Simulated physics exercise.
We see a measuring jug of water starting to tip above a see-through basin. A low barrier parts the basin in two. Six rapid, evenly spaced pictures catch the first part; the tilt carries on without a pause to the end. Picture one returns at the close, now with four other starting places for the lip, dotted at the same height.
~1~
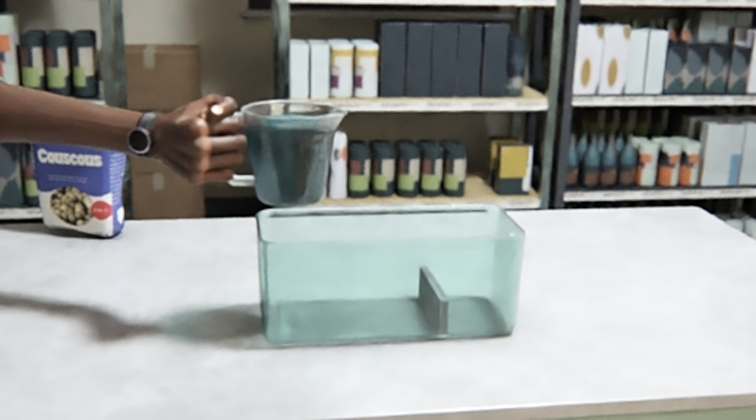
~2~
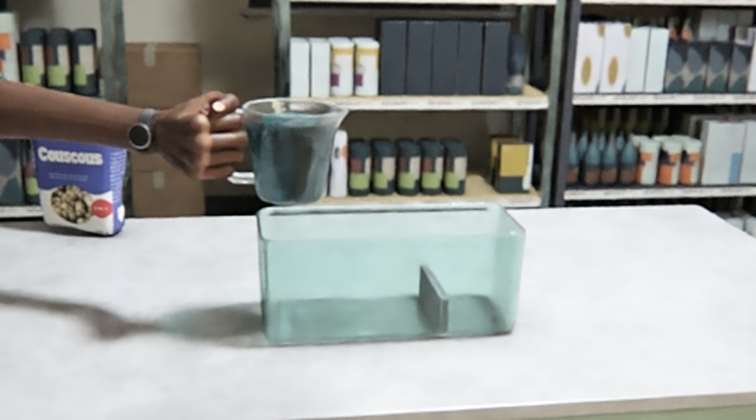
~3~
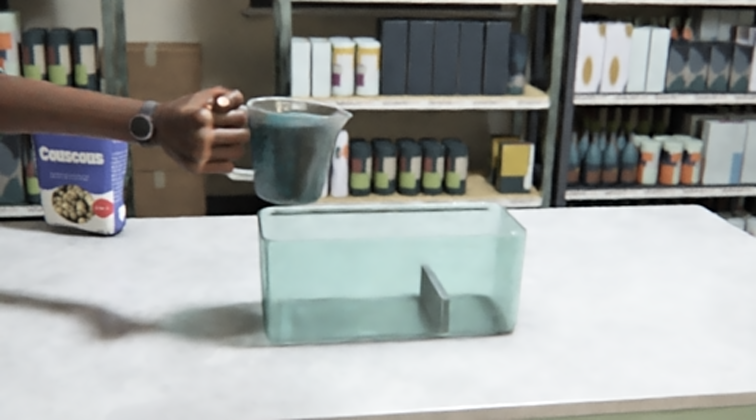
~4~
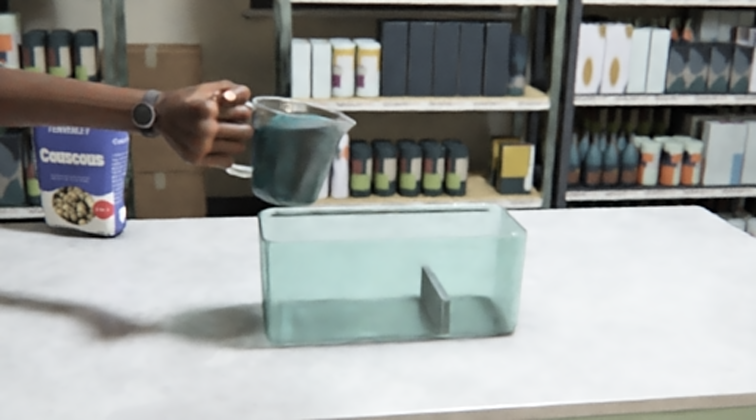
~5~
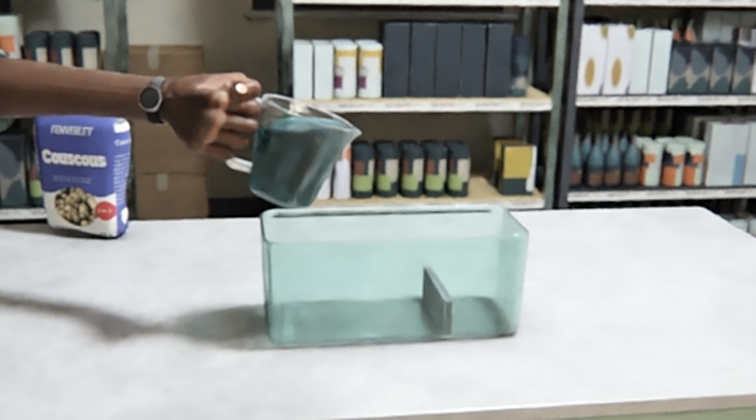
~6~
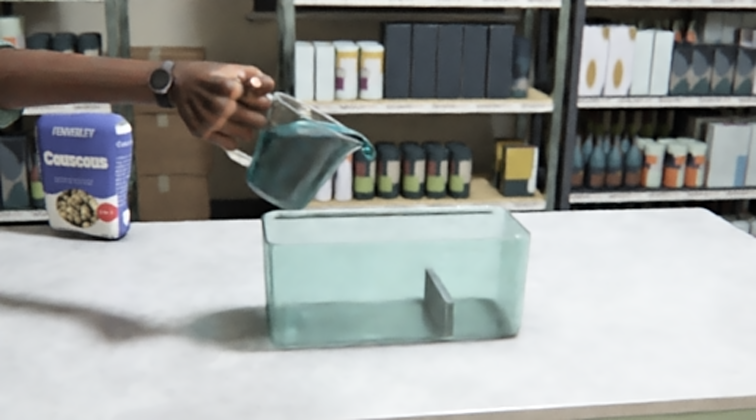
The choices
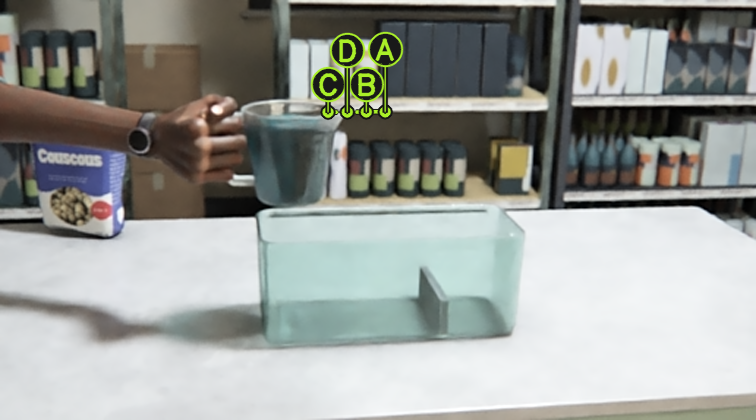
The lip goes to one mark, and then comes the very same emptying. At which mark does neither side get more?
A is best.
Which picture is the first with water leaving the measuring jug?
In picture 6.
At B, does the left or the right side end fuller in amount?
The left one.
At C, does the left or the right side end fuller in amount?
The left side.
In lime, A at (385, 111); B at (366, 112); C at (328, 112); D at (347, 112).
If A is chosen, about 52 % ends left of the wall and 48 % right of it.
If B is chosen, about 90 % ends left of the wall and 10 % right of it.
If C is chosen, about 97 % ends left of the wall and 2 % right of it.
If D is chosen, about 96 % ends left of the wall and 4 % right of it.
